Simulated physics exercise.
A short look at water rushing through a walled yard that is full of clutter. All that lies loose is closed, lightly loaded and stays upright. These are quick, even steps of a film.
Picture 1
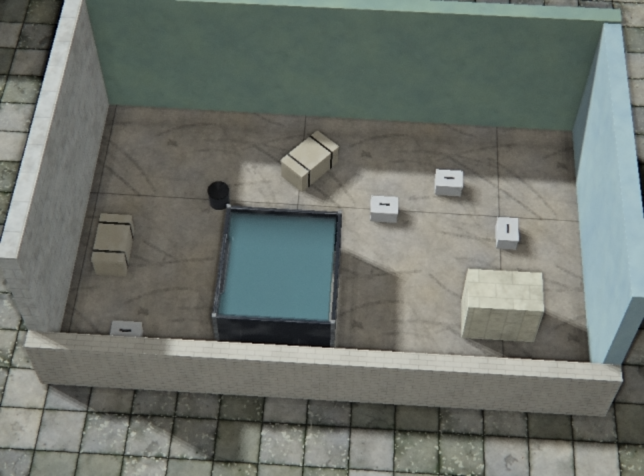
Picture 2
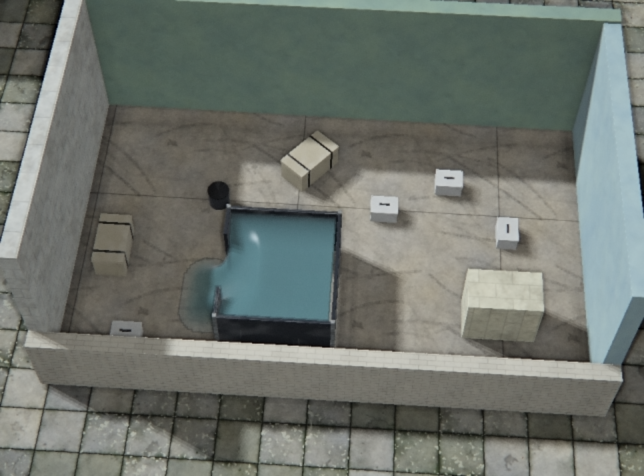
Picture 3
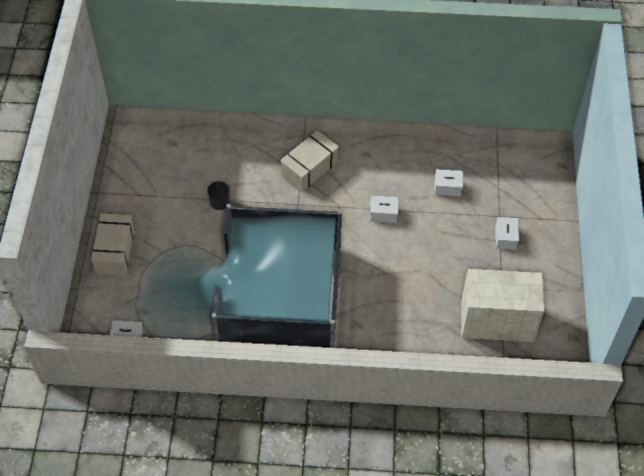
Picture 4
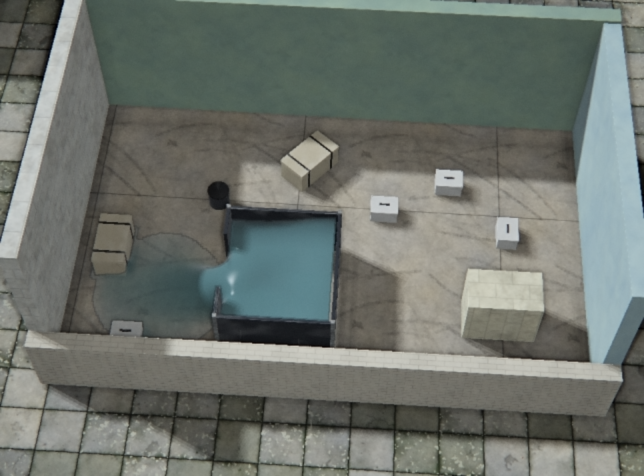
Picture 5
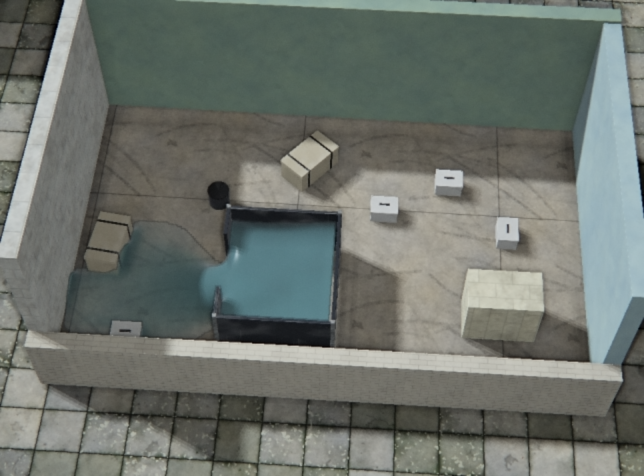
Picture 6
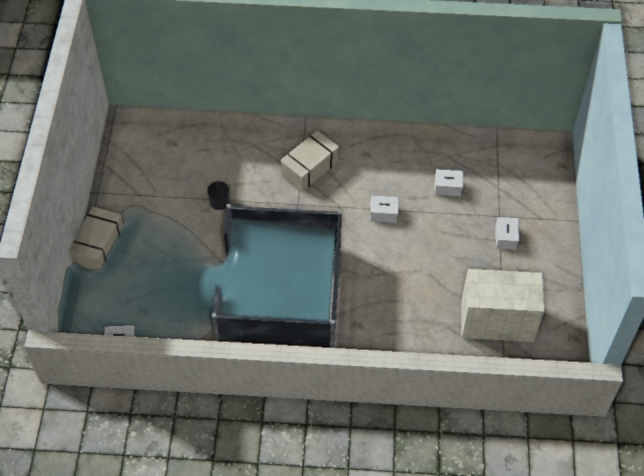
A walled yard with a stained stone floor, ringed by grey paving, is seen from high above by a still camera. A dark-framed tank of blue-green water stands left of centre, with strapped tan boxes behind and to its left, a small black cylinder, little white boxes and a pale block at right. Water bursts from the tank's left side, spreads to the left wall, and slightly shifts the left-hand trunk, then nudges the white box near the front.
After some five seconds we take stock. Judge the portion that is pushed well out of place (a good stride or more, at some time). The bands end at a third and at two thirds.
That comes to one to two thirds.
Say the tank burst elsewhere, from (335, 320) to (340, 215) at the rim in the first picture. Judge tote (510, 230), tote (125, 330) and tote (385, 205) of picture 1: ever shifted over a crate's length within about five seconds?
One after the other: Moved that far, less than that, no.
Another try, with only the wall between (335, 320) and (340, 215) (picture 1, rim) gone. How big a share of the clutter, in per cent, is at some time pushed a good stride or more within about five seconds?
Near 40 in a hundred.
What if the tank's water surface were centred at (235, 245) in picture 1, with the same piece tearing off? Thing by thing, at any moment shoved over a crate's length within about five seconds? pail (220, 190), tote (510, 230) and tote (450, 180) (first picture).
As listed: Under that, never so far, not that far.
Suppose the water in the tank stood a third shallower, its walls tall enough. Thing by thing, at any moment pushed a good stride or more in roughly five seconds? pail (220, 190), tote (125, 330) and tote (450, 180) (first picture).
As listed: Not that far, yes, never so far.
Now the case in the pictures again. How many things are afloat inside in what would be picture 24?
It comes to 2.
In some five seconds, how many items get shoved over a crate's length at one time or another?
It comes to 3.
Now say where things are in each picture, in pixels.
In the first picture, a trunk at (111, 237) rests on the ground; a tote at (125, 331) rests on the ground; 0 of 7 have shifted.
In the second picture, a trunk at (111, 237) rests on the ground; a tote at (125, 331) rests on the ground; 0 of 7 have shifted.
In the third picture, a trunk at (111, 237) rests on the ground; a tote at (125, 331) rests on the ground; 0 of 7 have shifted.
In the fourth picture, a trunk at (111, 237), on the bottom; a tote at (125, 331) rests on the ground; 0 of 7 have shifted.
In the fifth picture, a trunk at (107, 236) rests on the ground, close to its start; a tote at (125, 331) rests on the ground; 1 of 7 have shifted.
In the sixth picture, a trunk at (95, 232), on the bottom, close to its start; a tote at (119, 335), on the bottom, close to its start; 2 of 7 have shifted.
A moment on, 1 of 7 are well off their spots; 2 afloat.
Next, 1 of 7 are well off their spots; 2 afloat.
Later, 2 of 7 are well off their spots; 2 afloat.
In the end, 2 of 7 are well off their spots, and 3 have been at some point; 2 afloat.
